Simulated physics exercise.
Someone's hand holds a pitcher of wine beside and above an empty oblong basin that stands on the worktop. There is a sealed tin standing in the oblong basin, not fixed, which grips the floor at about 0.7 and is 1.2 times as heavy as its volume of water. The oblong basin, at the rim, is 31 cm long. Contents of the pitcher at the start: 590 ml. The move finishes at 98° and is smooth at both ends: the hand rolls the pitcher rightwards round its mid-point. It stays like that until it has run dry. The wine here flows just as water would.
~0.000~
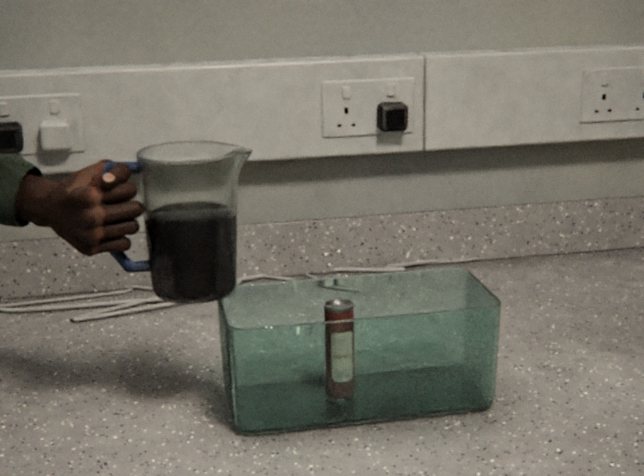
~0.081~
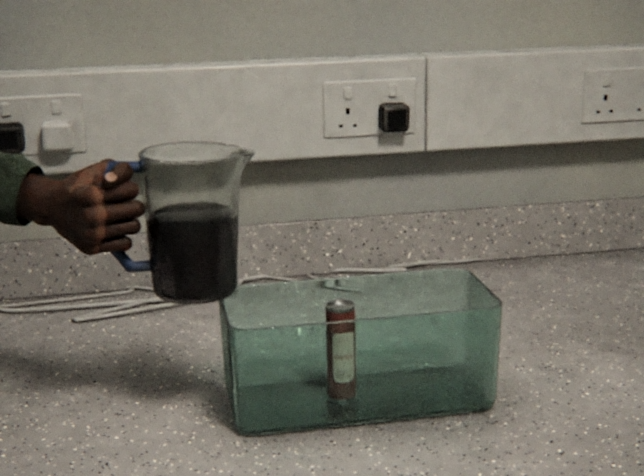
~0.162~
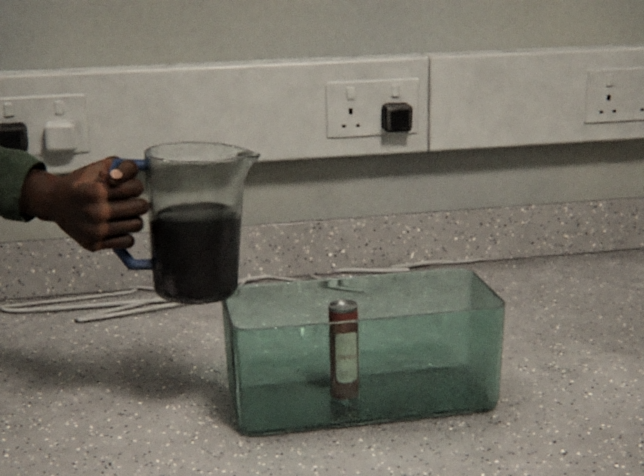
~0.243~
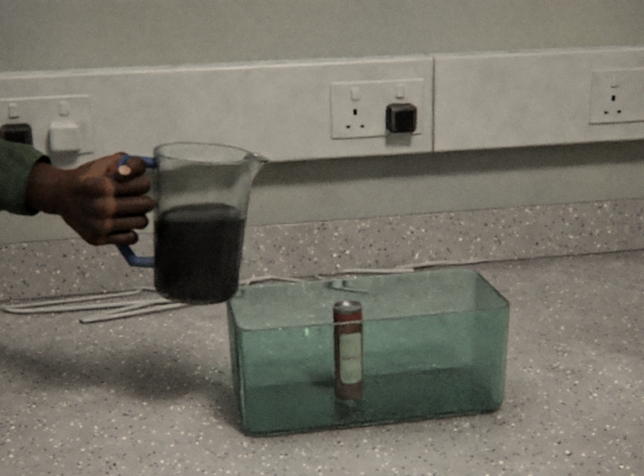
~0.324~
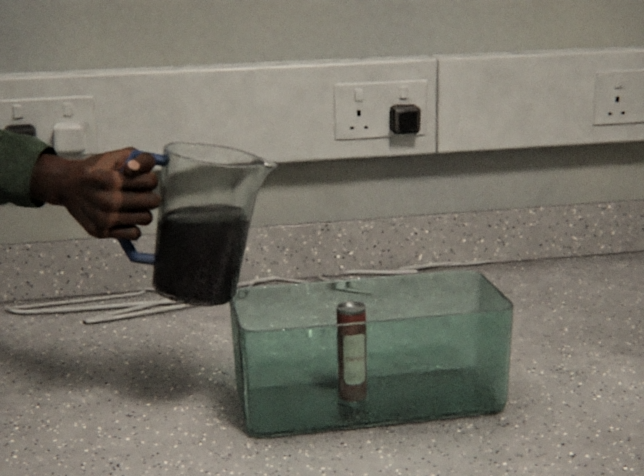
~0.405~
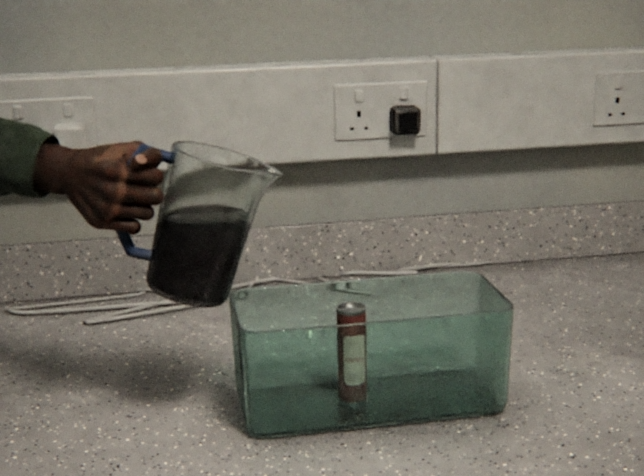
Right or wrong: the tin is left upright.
Wrong.
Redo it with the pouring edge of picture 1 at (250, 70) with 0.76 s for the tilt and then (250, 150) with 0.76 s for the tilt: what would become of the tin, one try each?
In the first try it remains standing; in the second it comes down.
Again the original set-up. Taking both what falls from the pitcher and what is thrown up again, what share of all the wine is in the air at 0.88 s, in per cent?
My guess is roughly 1 %.
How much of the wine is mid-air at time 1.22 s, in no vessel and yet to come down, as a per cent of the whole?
Some 14 % is up in the air.
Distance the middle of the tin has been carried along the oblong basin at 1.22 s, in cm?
About 0 cm.
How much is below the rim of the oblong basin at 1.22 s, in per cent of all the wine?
28 %, more or less.
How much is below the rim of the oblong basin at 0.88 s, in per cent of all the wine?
Roughly 0 percent of it.
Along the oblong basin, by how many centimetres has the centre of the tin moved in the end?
In the end the tin's centre has shifted about 8.0 centimetres.
After 0.88 s the tilt is 63° and 99 per cent is still to pour; the tin stands where it began.
After 1.22 s the tilt is 91° and 59 per cent is still to pour; the tin stands where it began.
After 1.59 s the tilt is 98° and 12 per cent is still to pour; the tin lies on its side.
After 1.98 s the tilt is 98° and 1 per cent is still to pour; the tin lies on its side.
In the end the tin lies on its side.
